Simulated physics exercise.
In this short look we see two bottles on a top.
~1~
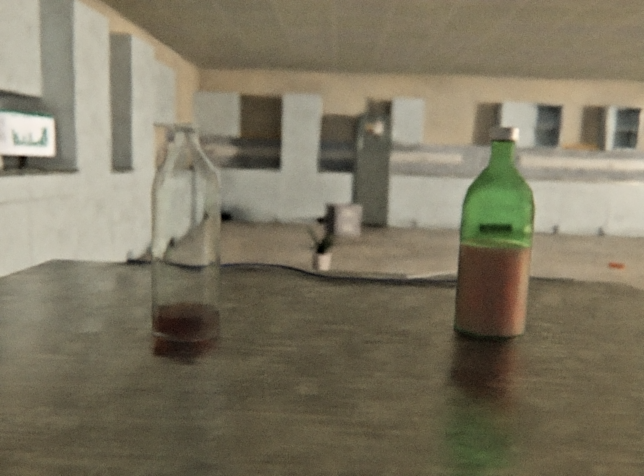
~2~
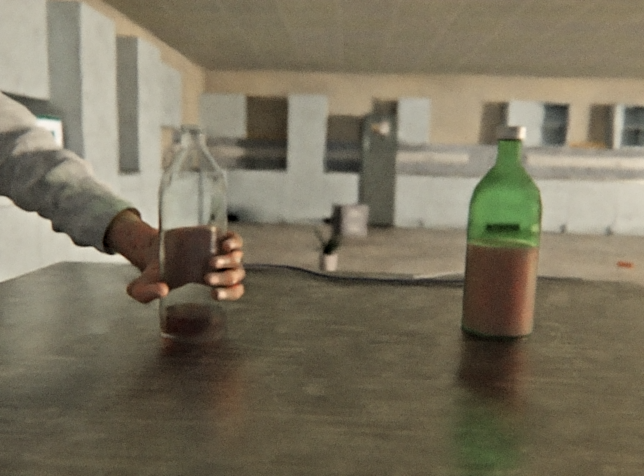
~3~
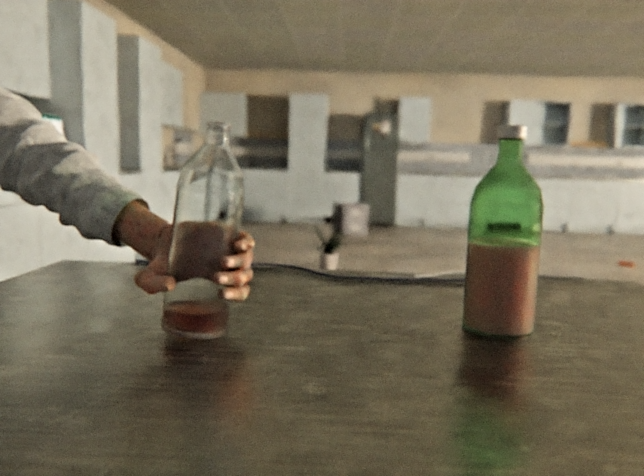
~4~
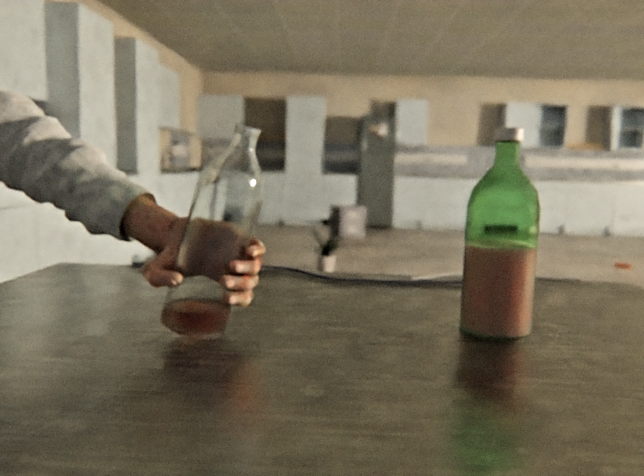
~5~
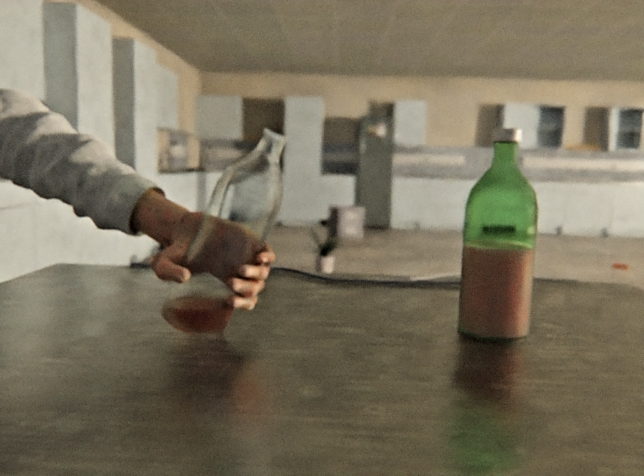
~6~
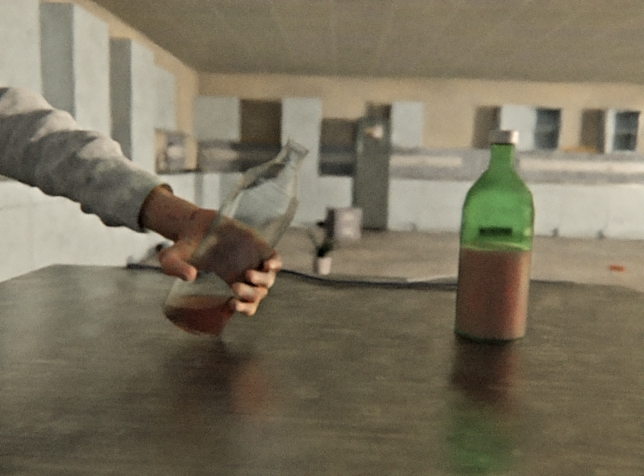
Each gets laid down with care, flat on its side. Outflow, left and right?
Outflow - left: None, right: None.
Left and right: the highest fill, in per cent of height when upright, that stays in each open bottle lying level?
About 28 per cent and 26 per cent.
Shortly, the left bottle is nearly down; left bottle, no leak.
Then, the left bottle lies flat; left bottle, no leak.
At the finish, both lie flat; left bottle, no leak; right bottle, no leak.
